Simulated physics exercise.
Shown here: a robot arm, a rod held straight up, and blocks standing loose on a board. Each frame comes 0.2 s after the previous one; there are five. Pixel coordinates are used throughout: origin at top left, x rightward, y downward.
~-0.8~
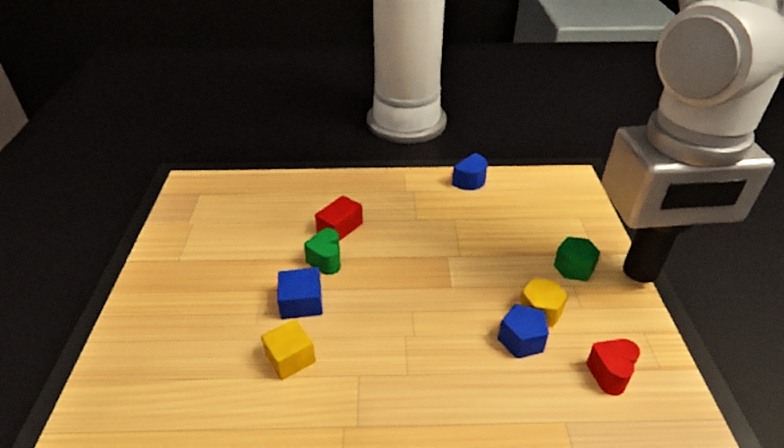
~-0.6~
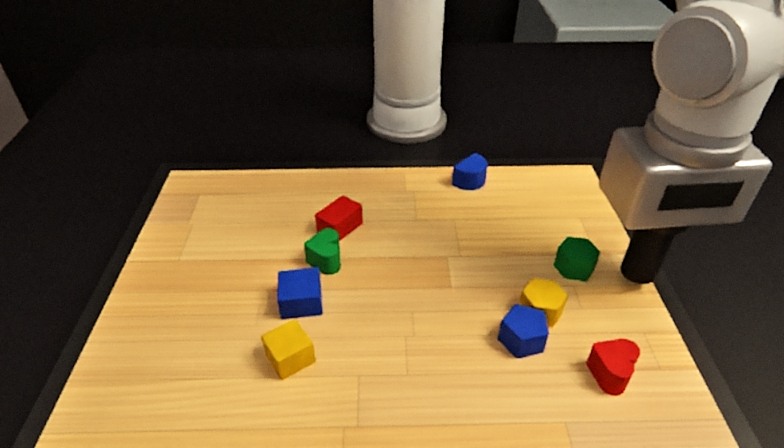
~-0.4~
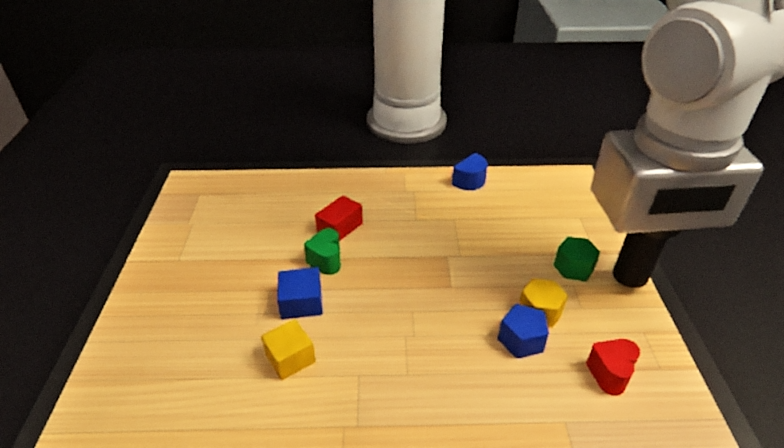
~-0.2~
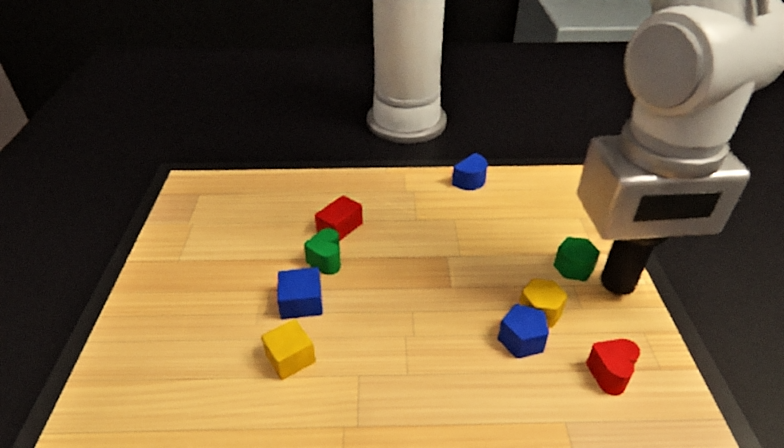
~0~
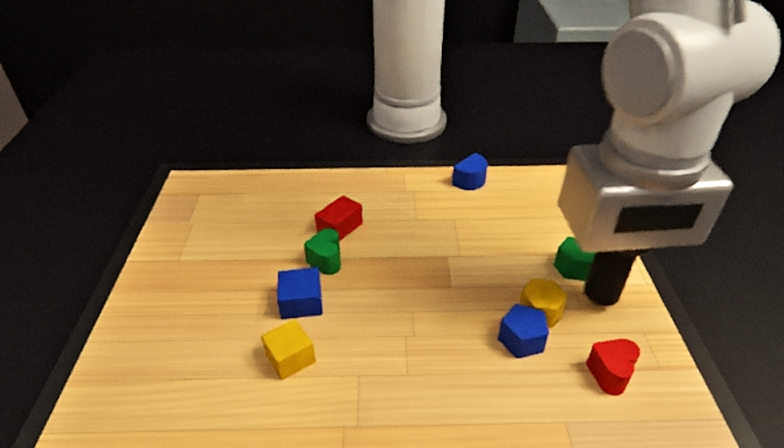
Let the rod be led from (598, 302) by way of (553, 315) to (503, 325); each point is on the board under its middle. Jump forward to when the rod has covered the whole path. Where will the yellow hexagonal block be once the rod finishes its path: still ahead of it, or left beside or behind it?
It is driven along in front.
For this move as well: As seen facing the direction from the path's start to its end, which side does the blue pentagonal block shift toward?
Off to the left side.
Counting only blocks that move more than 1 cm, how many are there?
My best guess is that a pair of blocks move over 1 cm.
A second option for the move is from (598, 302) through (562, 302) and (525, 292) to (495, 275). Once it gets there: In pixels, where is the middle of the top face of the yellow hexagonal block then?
My prediction: (506, 293).
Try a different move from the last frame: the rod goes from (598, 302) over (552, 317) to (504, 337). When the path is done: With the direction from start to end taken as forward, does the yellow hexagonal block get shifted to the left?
Going by the path, no.
What follows on the original path. One third of the way, rod at (571, 302); yellow hexagonal block at (536, 293).
Two thirds of the way, rod at (539, 311); blue pentagonal block at (519, 327), turned 15° anticlockwise; yellow hexagonal block at (503, 293), turned 40° clockwise.
At the end, rod at (505, 317); blue pentagonal block at (503, 338), turned 60° anticlockwise; yellow hexagonal block at (470, 291), turned 70° clockwise; green hexagonal block unmoved.
